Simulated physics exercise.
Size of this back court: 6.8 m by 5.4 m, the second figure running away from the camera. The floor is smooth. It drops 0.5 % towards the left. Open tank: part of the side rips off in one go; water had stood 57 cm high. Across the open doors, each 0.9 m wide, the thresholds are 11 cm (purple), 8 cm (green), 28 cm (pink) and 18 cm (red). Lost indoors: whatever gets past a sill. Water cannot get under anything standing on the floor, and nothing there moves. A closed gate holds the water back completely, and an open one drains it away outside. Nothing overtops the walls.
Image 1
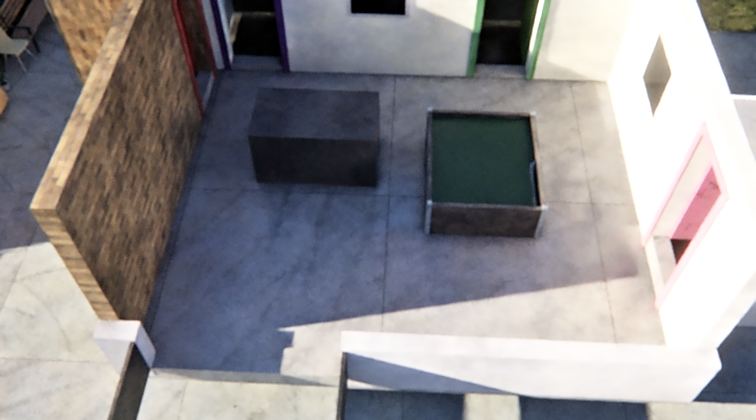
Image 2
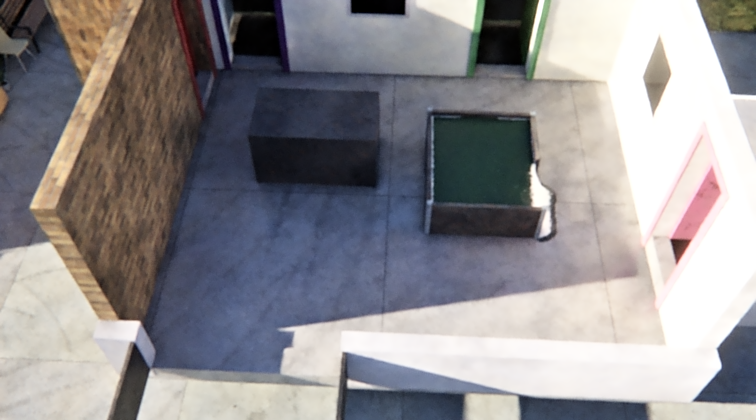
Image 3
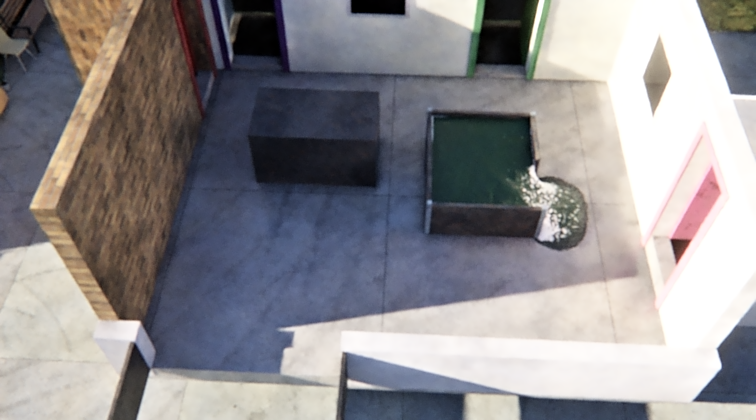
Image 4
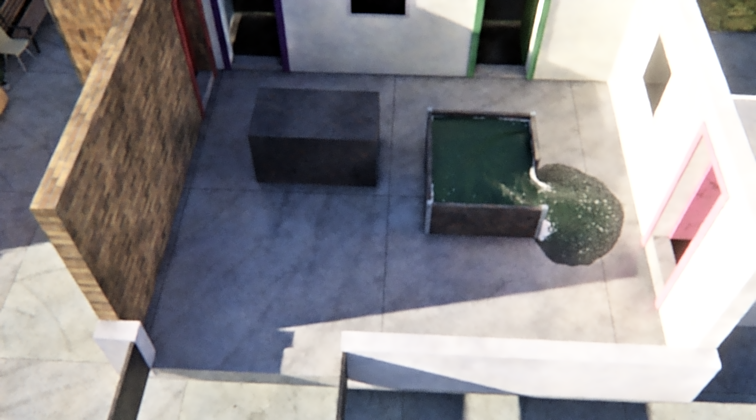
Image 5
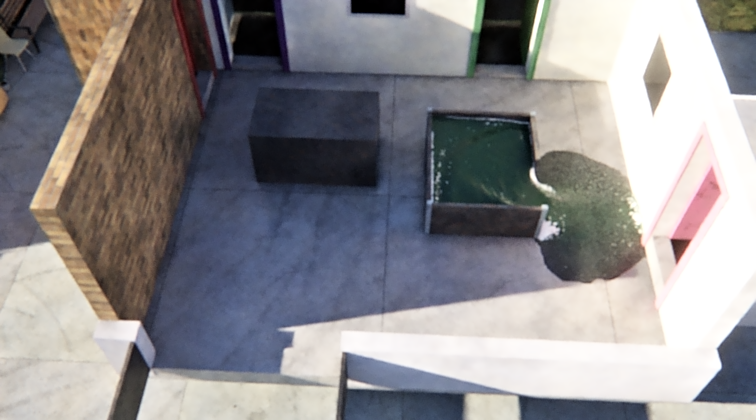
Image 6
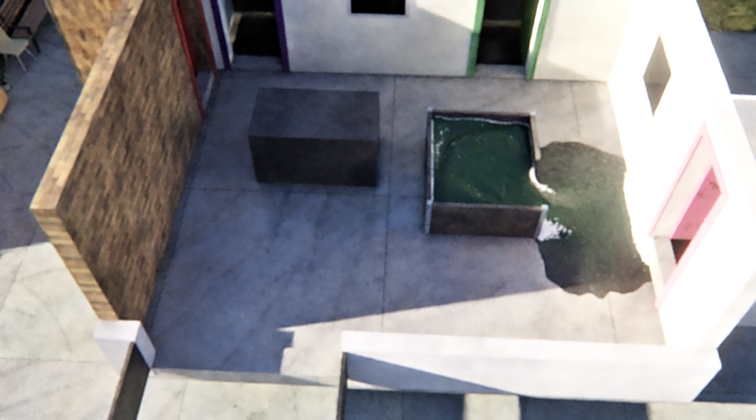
Dark green water bursting through the right side of an open tank and spreading across a walled concrete courtyard beside a grey block.
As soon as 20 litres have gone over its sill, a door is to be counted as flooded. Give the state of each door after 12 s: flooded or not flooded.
My prediction: The purple door is going to hold within the limit; the green door is going to hold within the limit; the pink door is going to hold within the limit; the red door is going to hold within the limit.
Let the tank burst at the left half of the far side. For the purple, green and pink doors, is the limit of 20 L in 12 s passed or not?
So purple stays lower, green tops it, pink stays lower.
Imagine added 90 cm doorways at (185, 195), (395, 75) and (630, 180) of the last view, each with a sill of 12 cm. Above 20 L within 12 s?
Result in order - not enough, not enough, more than that.
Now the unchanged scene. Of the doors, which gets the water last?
That would be the red door.
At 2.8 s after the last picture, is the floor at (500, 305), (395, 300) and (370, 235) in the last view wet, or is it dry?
Well, the first is drenched, the next drenched, the last untouched by it.
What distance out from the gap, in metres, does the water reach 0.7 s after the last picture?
Distance: Approx. 3.0 m.
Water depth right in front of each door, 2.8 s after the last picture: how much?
In centimetres, the purple door has 0, the green door 8, the pink door 14 and the red door 0.
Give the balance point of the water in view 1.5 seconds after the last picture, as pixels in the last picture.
Centre: Approx. (536, 207) px.
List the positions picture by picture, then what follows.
The first frame shows the open tank at (483, 160) is whole and still, 57 cm deep.
In the second frame, water pours out at (534, 201) and has run 0.5 m, to a hidden place; typically 8 cm deep outside, 57 cm at the open tank's back.
In the third frame, water pours out at (533, 203) and has run 0.8 m, to (581, 201); typically 9 cm deep outside, 57 cm at the open tank's back.
In the fourth frame, water pours out at (533, 203) and has run 1.3 m, to (614, 203); typically 6 cm deep outside, 57 cm at the open tank's back.
In the fifth frame, the front is at (644, 247), 1.6 m from the gap at (533, 203); 2.5 m2 of floor is under water; 51 cm left at the back of the open tank.
In the sixth frame, water pours out at (533, 203) and has run 1.8 m, to (650, 272); typically 5 cm deep outside, 47 cm at the open tank's back.
Then, 0.7 s after the last picture water covers 15 % of the floor and is deepest (34 cm) near (635, 223); purple door not reached, green door not reached, pink door 25 cm at the sill, 0 L in, red door not reached.
Then, 1.5 s after the last picture water covers 20 % of the floor and is deepest (30 cm) near (668, 373); purple door not reached, green door not reached, pink door 20 cm at the sill, 0 L in, red door not reached.
Then, 2.8 s after the last picture water covers 40 % of the floor and is deepest (20 cm) near (653, 372); purple door not reached, green door 8 cm at the sill, 0 L in, pink door 14 cm at the sill, 0 L in, red door not reached.
Then, 6.3 s after the last picture water covers 90 % of the floor and is deepest (10 cm) near (624, 371); purple door 2 cm at the sill, 0 L in, green door 5 cm at the sill, 1 L in, pink door 8 cm at the sill, 0 L in, red door 8 cm at the sill, 0 L in.
Then, 11.3 s after the last picture water covers 95 % of the floor and is deepest (8 cm) near (197, 143); purple door 8 cm at the sill, 0 L in, green door 3 cm at the sill, 1 L in, pink door 4 cm at the sill, 0 L in, red door 8 cm at the sill, 0 L in.
